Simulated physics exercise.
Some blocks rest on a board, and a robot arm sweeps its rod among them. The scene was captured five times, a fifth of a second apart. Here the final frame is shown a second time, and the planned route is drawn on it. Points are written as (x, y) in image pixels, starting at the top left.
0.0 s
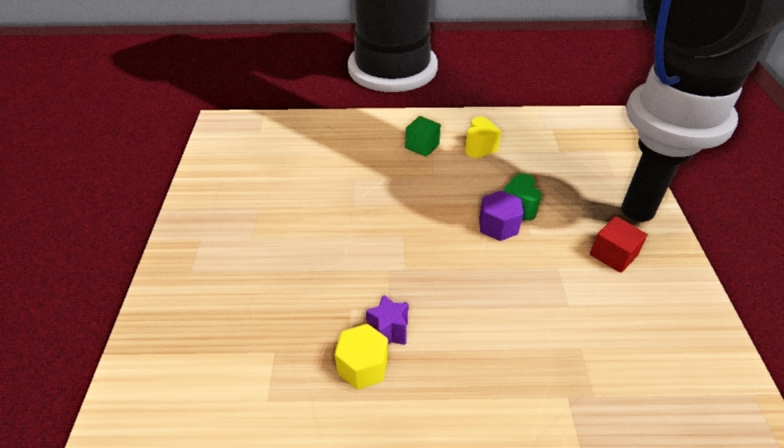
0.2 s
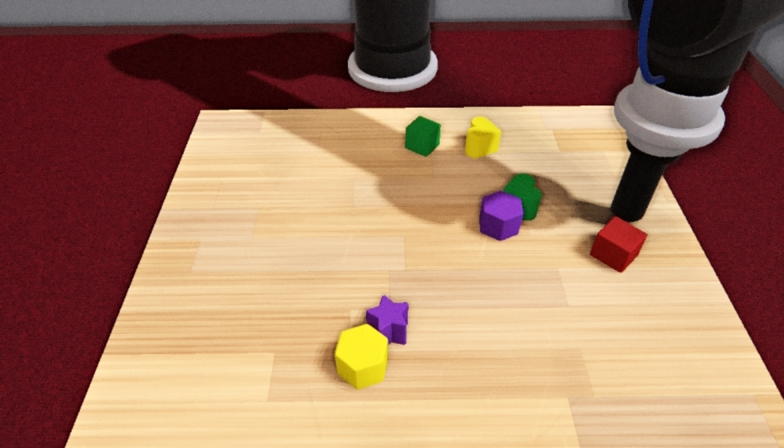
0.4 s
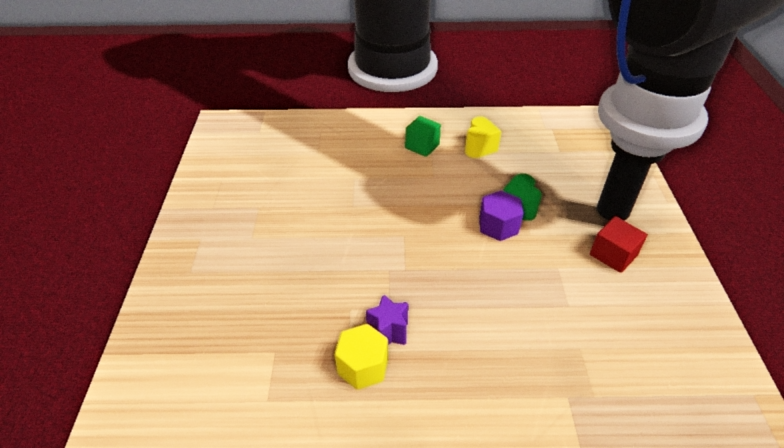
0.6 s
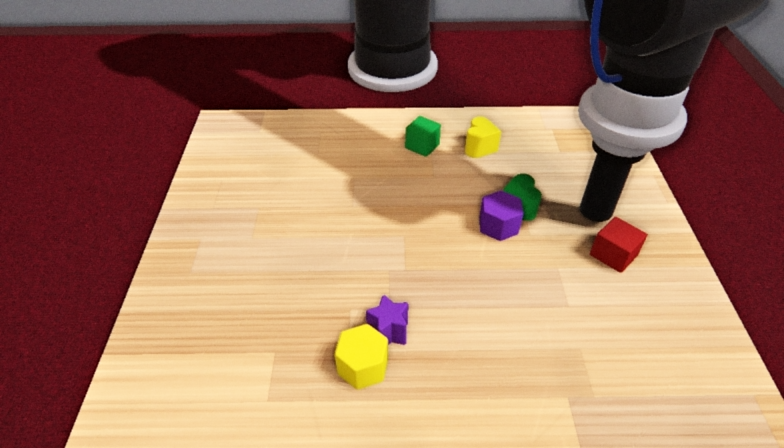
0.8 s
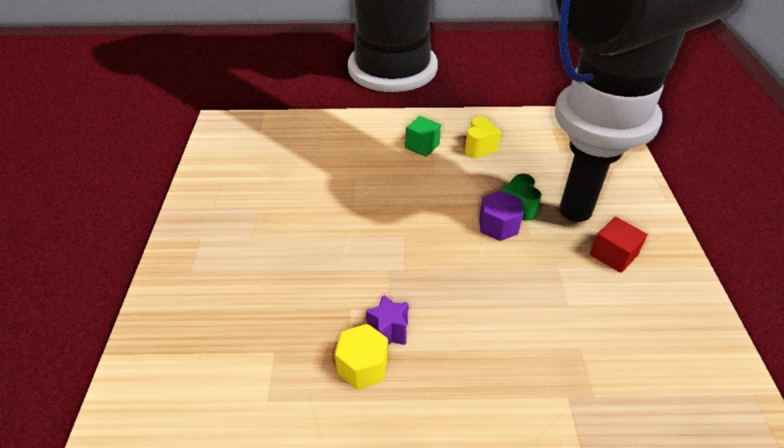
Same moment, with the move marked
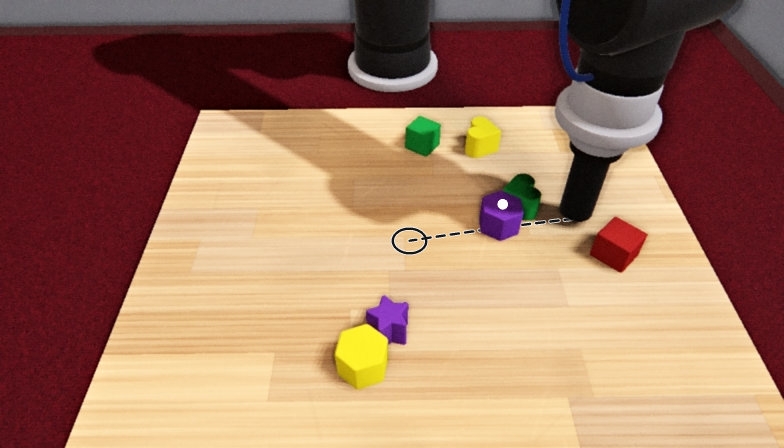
A pale wooden board lies on a dark red surface, seen from above and in front by a still camera. A green block and a yellow block sit near the far edge, a purple hexagonal block touches a green one right of centre, a red block lies farther right, and a purple star adjoins a yellow hexagon nearer the viewer. The robot arm slides its black rod slowly a short way left, passing behind the red block toward the purple and green pair, while the blocks stay still.
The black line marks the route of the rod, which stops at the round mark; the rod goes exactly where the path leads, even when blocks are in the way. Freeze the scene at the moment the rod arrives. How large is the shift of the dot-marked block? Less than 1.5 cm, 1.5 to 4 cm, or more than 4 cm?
Displaced more than 4 cm.
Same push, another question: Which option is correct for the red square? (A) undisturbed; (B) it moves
Answer: A.
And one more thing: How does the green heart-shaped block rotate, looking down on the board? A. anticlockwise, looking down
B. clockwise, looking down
It's B.
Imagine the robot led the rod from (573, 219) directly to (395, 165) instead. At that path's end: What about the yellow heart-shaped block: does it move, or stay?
It keeps its spot.
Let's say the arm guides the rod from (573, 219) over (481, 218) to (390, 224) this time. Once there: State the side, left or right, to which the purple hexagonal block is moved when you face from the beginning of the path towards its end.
Left side.
The drawn path runs in a line from (573, 219) to (410, 241); the dot is on the purple hexagonal block.
What follows on the original path. One third of the way, rod (521, 217); purple hexagonal block (487, 207); green heart-shaped block (509, 181), turned 50° clockwise.
Two thirds of the way, rod (466, 225); purple hexagonal block (431, 216); green heart-shaped block (507, 181), turned 60° clockwise.
At the end, rod (410, 233); purple hexagonal block (373, 225), turned 15° anticlockwise; green heart-shaped block (507, 181), turned 60° clockwise; red square not moved.
